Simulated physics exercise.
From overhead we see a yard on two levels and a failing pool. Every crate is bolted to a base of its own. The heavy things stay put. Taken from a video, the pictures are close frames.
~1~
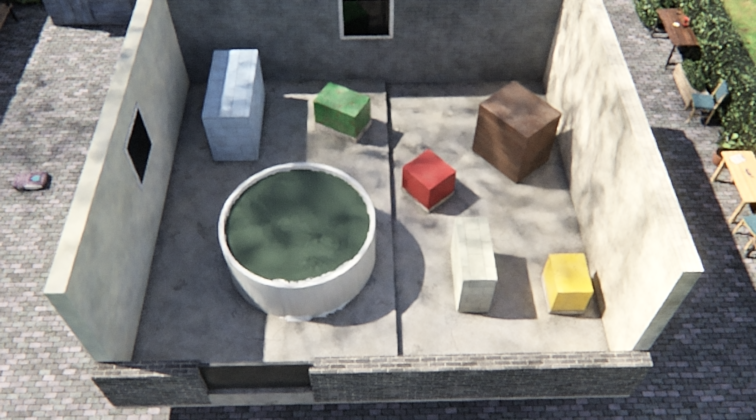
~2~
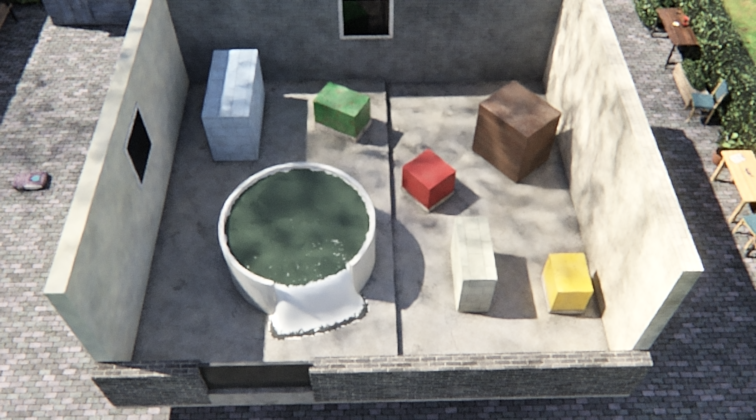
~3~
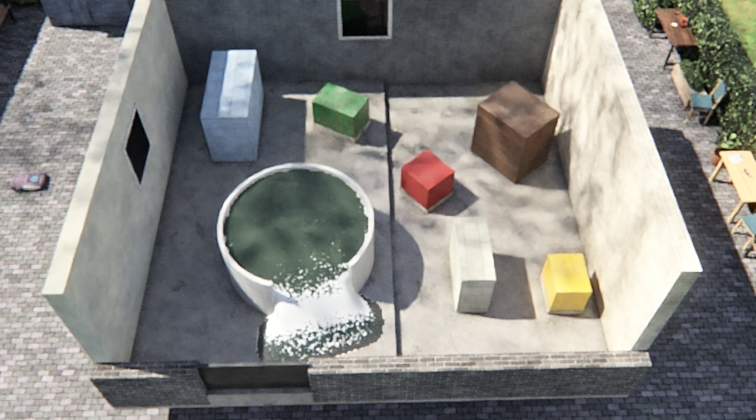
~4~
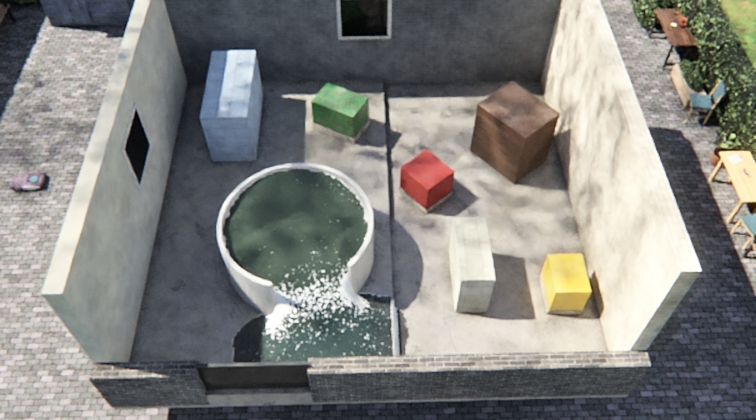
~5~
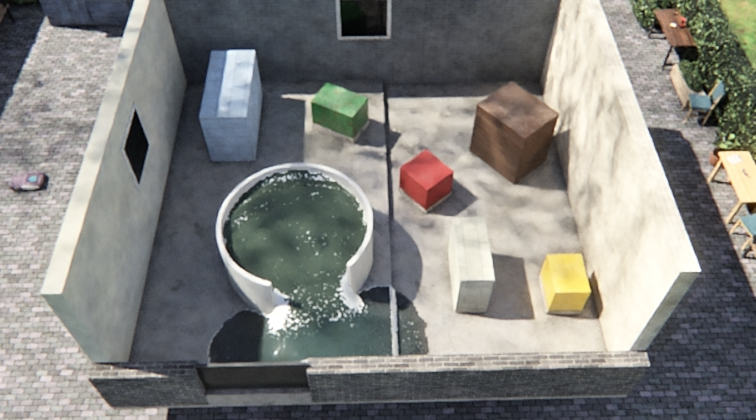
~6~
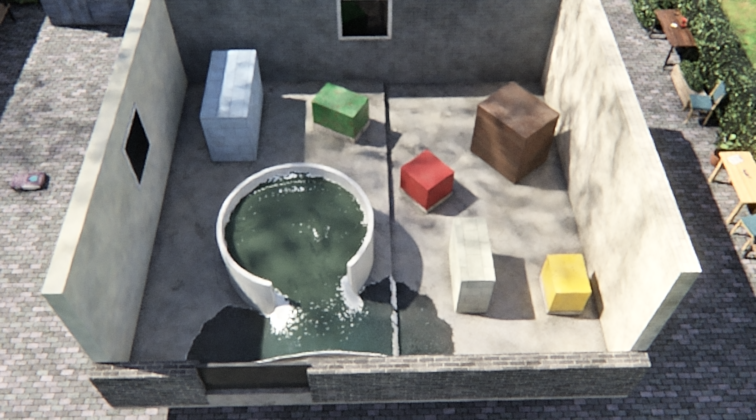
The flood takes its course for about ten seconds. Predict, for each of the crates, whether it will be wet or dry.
Result: The yellow crate is reached, the green crate is never reached, the red crate is reached.
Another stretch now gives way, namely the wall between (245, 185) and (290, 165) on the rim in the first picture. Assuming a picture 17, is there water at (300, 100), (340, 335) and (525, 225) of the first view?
So it's liquid at the first, nothing at the second and nothing at the third.
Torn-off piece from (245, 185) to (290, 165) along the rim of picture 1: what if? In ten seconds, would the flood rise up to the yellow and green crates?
Yellow crate gets drenched; green crate gets drenched.
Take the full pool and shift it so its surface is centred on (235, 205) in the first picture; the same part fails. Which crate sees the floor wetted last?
My pick is the green one.
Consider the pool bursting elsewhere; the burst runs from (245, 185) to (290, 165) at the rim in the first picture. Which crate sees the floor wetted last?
The yellow-painted one.
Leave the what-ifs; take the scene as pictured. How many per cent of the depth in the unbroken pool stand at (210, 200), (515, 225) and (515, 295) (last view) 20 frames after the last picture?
Estimate: 6, 6, 16 %.
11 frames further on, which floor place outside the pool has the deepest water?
I'd put it around (582, 319).
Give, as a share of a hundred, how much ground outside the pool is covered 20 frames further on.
Roughly 60 %.
A moment on, water covers 20 % of the floor; the yellow crate water round its plinth, the green crate not reached, the red crate not reached.
Next, water covers 35 % of the floor; the yellow crate water round its plinth, the green crate not reached, the red crate not reached.
Then, water covers 60 % of the floor; the yellow crate water round its plinth, the green crate not reached, the red crate water round its plinth.
Later, water covers 90 % of the floor; the yellow crate water round its plinth, the green crate water round its plinth, the red crate water round its plinth.
In the end, water covers 100 % of the floor; the yellow crate was topped, the green crate stayed above the water, the red crate was topped.
